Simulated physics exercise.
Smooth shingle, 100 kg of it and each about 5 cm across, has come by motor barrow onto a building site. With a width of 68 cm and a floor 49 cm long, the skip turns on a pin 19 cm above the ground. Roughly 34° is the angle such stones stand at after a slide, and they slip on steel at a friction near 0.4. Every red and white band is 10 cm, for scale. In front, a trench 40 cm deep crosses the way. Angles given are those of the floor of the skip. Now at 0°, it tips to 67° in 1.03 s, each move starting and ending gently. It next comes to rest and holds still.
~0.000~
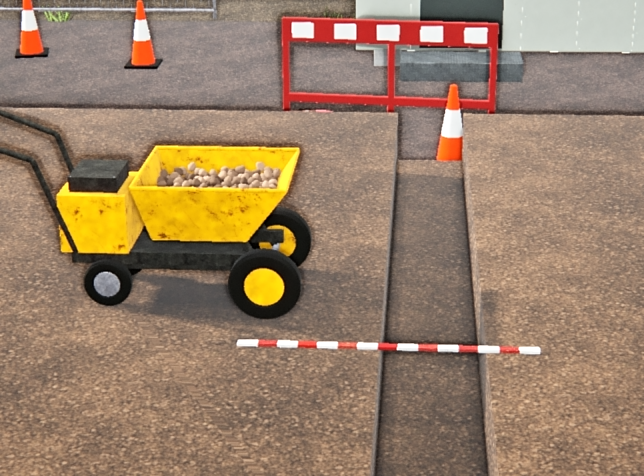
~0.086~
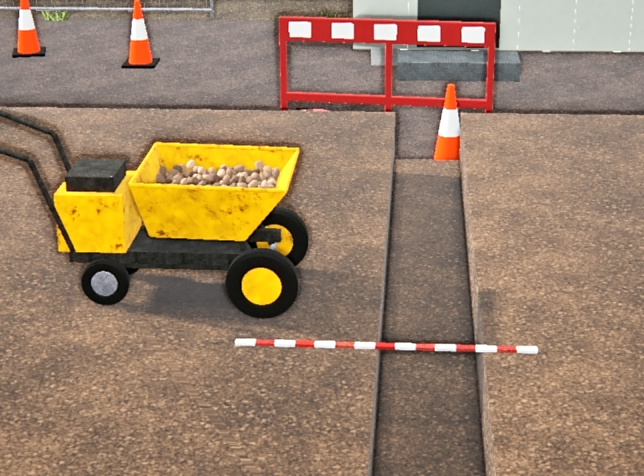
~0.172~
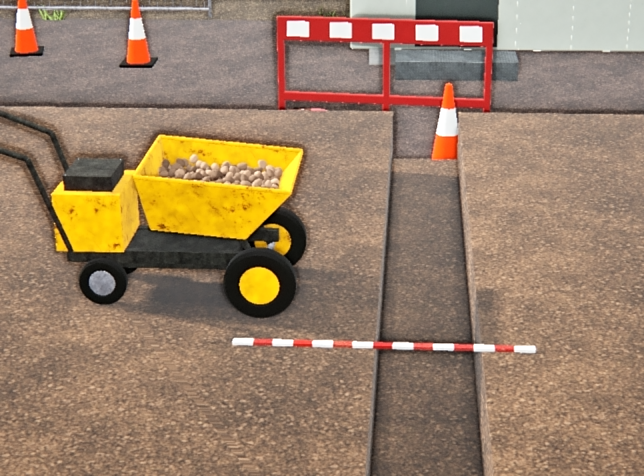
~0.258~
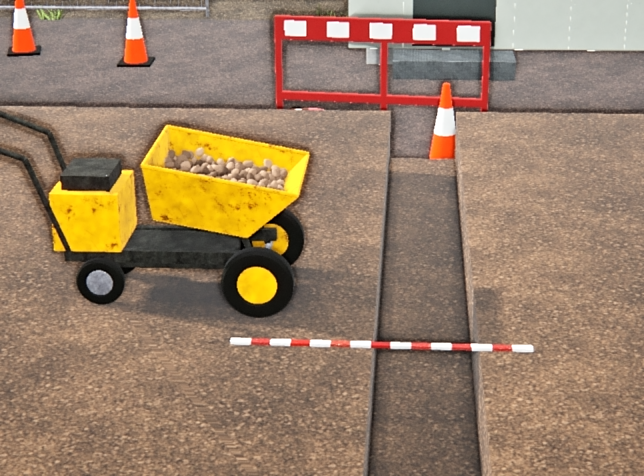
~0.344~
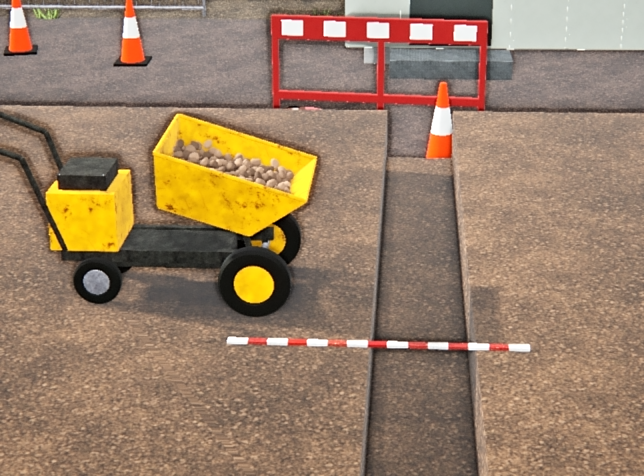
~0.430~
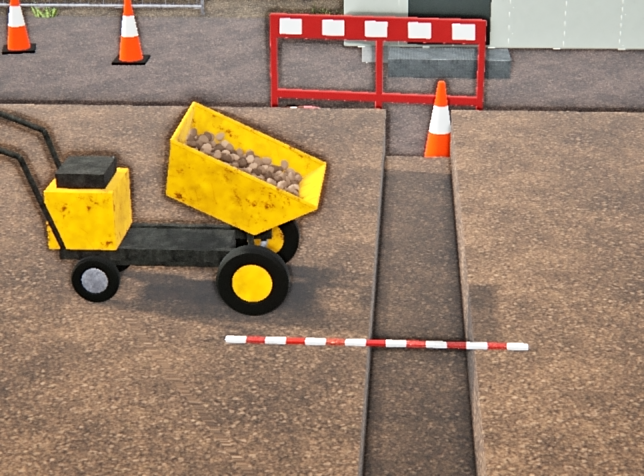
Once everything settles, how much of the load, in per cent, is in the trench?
Once it settles, about 100 per cent of the load is there.
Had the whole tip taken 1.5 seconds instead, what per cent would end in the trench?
Close to 100 percent, then.
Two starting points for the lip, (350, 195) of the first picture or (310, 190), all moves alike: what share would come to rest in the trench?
70 % and 100 %.
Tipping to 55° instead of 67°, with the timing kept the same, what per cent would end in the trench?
With that change, near 50 per cent.
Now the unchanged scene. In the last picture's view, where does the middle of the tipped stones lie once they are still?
The stones end up centred near (423, 350).
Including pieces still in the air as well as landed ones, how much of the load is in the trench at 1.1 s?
I'd put it near 25 per cent.
After 0.8 s the floor is at 56°; 100 % in the skip; the foremost stones are at (340, 225).
After 1.1 s the floor is at 67°; 70 % in the skip, 2 % short of the trench, 27 % in the trench; the foremost stones are at (424, 314).
After 1.5 s the floor is at 67°; 32 % in the skip, 2 % short of the trench, 66 % in the trench; the foremost stones are at (464, 370).
After 3.4 s the floor is at 67°; 0 % in the skip, 100 % in the trench; the foremost stones are at (463, 361).
